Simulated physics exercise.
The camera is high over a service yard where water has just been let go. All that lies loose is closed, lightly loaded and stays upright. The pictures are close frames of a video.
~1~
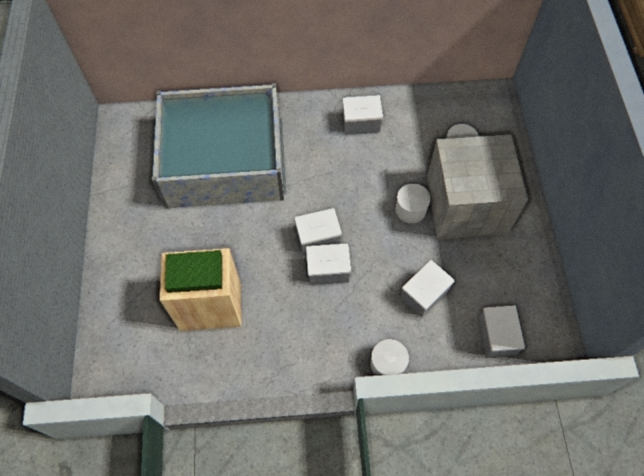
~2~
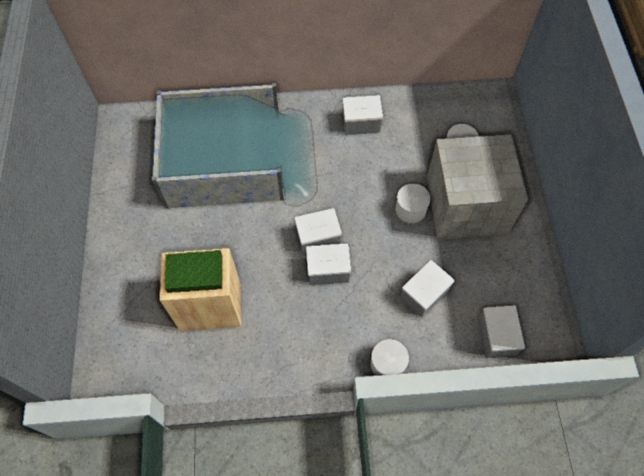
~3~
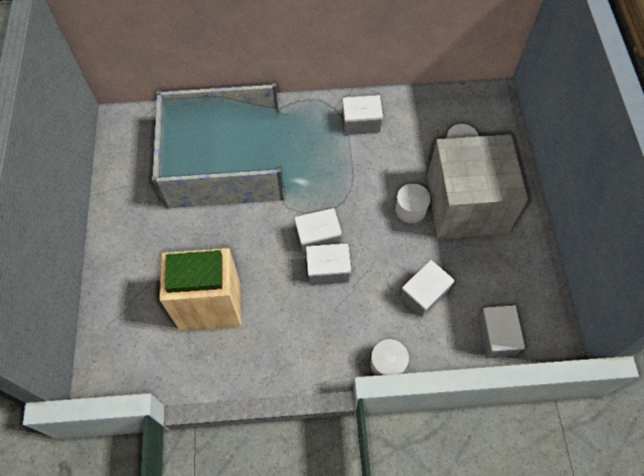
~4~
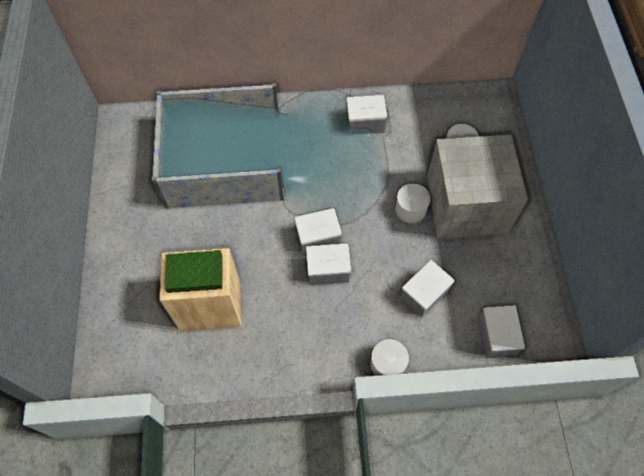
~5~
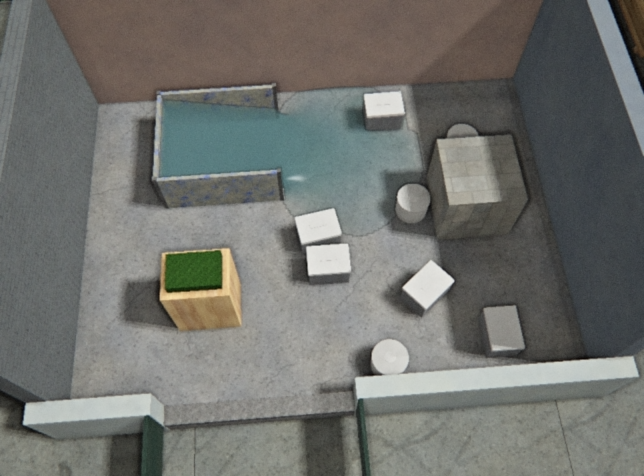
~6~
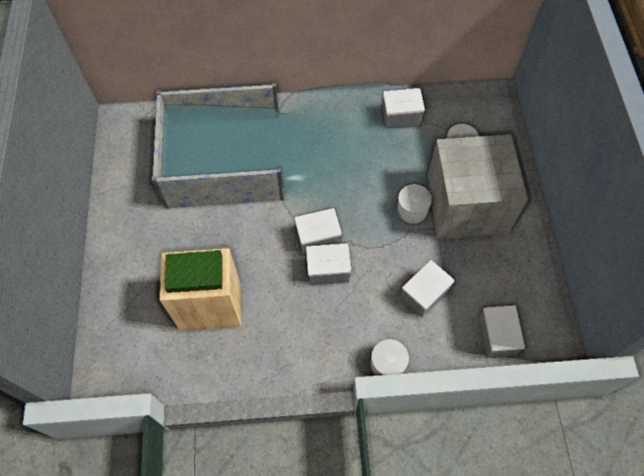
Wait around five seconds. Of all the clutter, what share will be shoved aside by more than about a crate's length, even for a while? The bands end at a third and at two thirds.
That comes to two thirds or more.
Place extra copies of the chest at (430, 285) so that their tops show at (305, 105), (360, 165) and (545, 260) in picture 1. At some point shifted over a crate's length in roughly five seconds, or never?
As listed: Yes, moved that far, swept aside.
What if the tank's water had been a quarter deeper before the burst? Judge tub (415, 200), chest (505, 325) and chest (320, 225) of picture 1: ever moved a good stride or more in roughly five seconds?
As listed: That far or more, moved that far, short of that.
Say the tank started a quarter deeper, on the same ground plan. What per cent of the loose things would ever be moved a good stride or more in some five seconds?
Some 80 per cent.
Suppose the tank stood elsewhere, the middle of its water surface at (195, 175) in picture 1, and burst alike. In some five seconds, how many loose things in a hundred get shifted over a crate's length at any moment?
Some 90 per cent.
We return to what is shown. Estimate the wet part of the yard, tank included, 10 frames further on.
Some 55 per cent.
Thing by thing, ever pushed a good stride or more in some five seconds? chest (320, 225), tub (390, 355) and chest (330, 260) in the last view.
In that order: Short of that, shifted that much, less than that.
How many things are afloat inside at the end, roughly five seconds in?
It comes to 4.
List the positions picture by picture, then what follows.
A chest at (363, 107), on the bottom; a tub at (414, 198) rests on the ground; 0 of 8 have shifted, in the first picture.
A chest at (363, 107) rests on the ground; a tub at (414, 198) rests on the ground; 0 of 8 have shifted, in the second picture.
A chest at (363, 107), on the bottom; a tub at (414, 198), on the bottom; 0 of 8 have shifted, in the third picture.
A chest at (367, 107) rests on the ground, close to its start; a tub at (414, 198) rests on the ground; 1 of 8 have shifted, in the fourth picture.
A chest at (384, 104) rests on the ground, a stride from its start; a tub at (414, 198) rests on the ground; 1 of 8 have shifted, in the fifth picture.
A chest at (404, 101) rests on the ground, a stride from its start; a tub at (415, 198) rests on the ground; 1 of 8 have shifted, in the sixth picture.
A moment on, 2 of 8 are well off their spots; 1 afloat.
Next, 4 of 8 are well off their spots; 3 afloat.
Later, 6 of 8 are well off their spots; 5 afloat.
In the end, 5 of 8 are well off their spots, and 6 have been at some point; 4 afloat.
